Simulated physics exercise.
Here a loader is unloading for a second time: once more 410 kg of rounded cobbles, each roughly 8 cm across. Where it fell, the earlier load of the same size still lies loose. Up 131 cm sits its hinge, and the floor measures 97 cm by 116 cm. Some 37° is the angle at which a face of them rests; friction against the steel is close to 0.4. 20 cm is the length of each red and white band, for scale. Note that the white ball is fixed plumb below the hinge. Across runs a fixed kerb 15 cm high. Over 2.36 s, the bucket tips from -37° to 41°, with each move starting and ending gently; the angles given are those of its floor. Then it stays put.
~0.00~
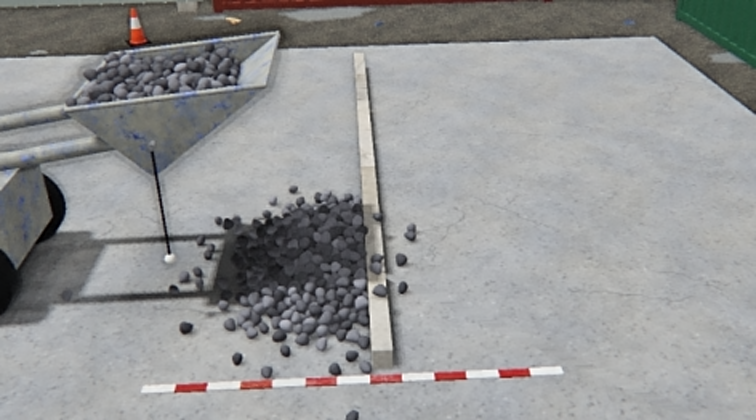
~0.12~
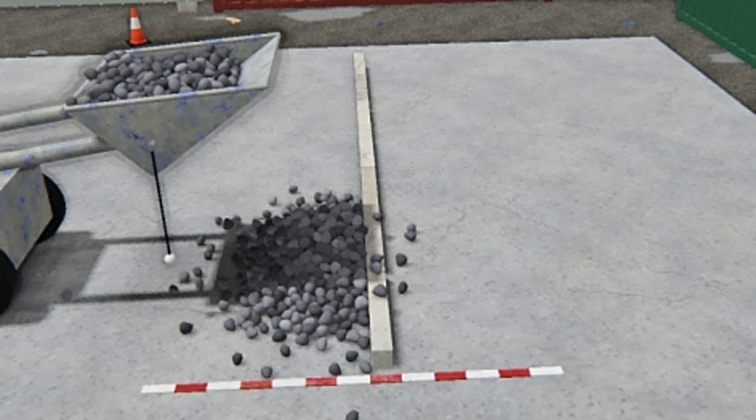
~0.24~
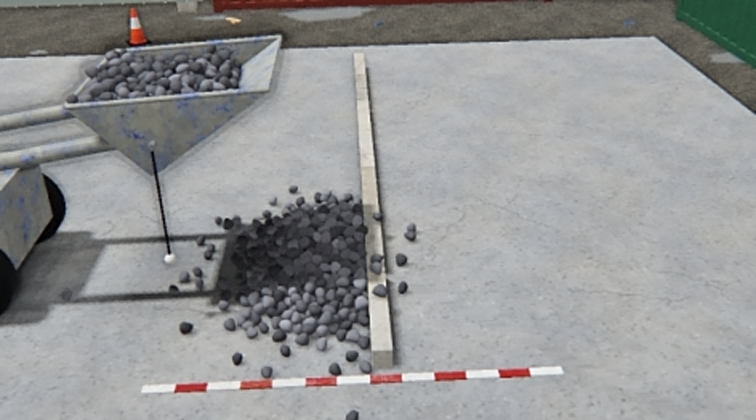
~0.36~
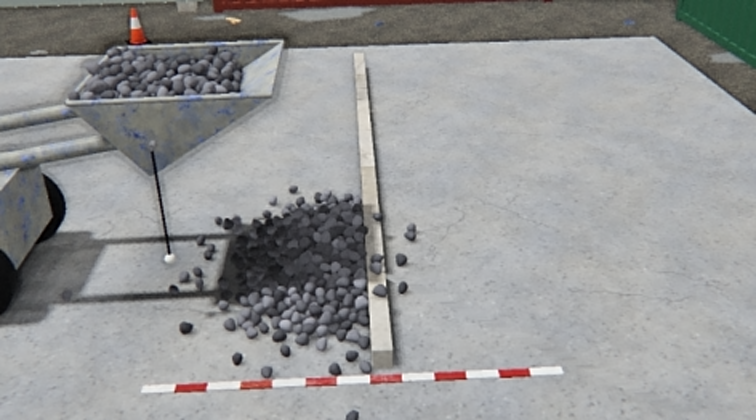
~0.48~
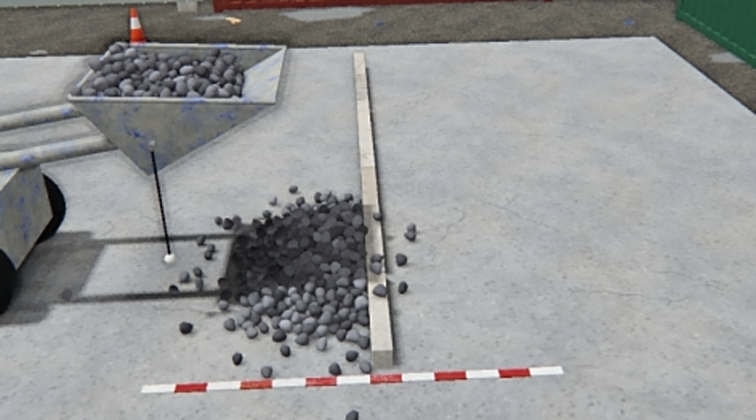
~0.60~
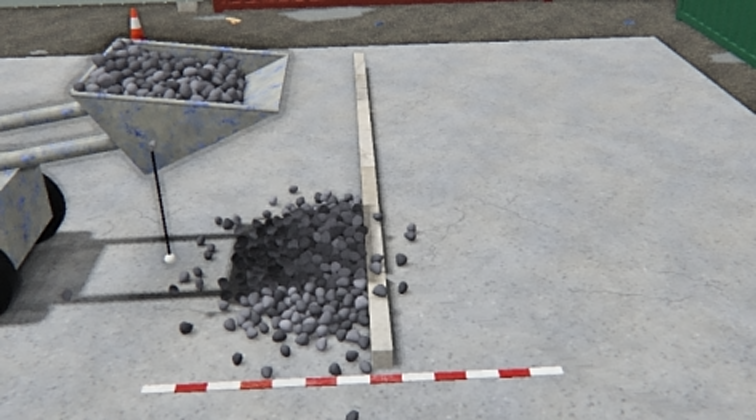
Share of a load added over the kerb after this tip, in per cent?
Some 8 %.
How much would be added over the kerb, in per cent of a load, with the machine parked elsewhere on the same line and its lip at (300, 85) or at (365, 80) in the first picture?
First place about 30 %, second about 90 %.
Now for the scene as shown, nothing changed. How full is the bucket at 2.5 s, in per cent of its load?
Roughly 10 per cent is still inside.
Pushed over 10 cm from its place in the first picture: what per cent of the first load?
Close to 10 per cent.
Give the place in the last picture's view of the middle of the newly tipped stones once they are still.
Around (313, 244).
After 1.8 s the floor is at 29°; in per cent of one load, 94 in the bucket, 105 on this side of the kerb, 1 over the kerb; the foremost stones are at (393, 254).
After 2.5 s the floor is at 41°; in per cent of one load, 10 in the bucket, 187 on this side of the kerb, 3 over the kerb; the foremost stones are at (417, 248).
After 2.8 s the floor is at 41°; in per cent of one load, 0 in the bucket, 193 on this side of the kerb, 7 over the kerb; the foremost stones are at (460, 260).
After 5.4 s the floor is at 41°; in per cent of one load, 0 in the bucket, 191 on this side of the kerb, 9 over the kerb; the foremost stones are at (492, 246). Net gain over the kerb, 8.
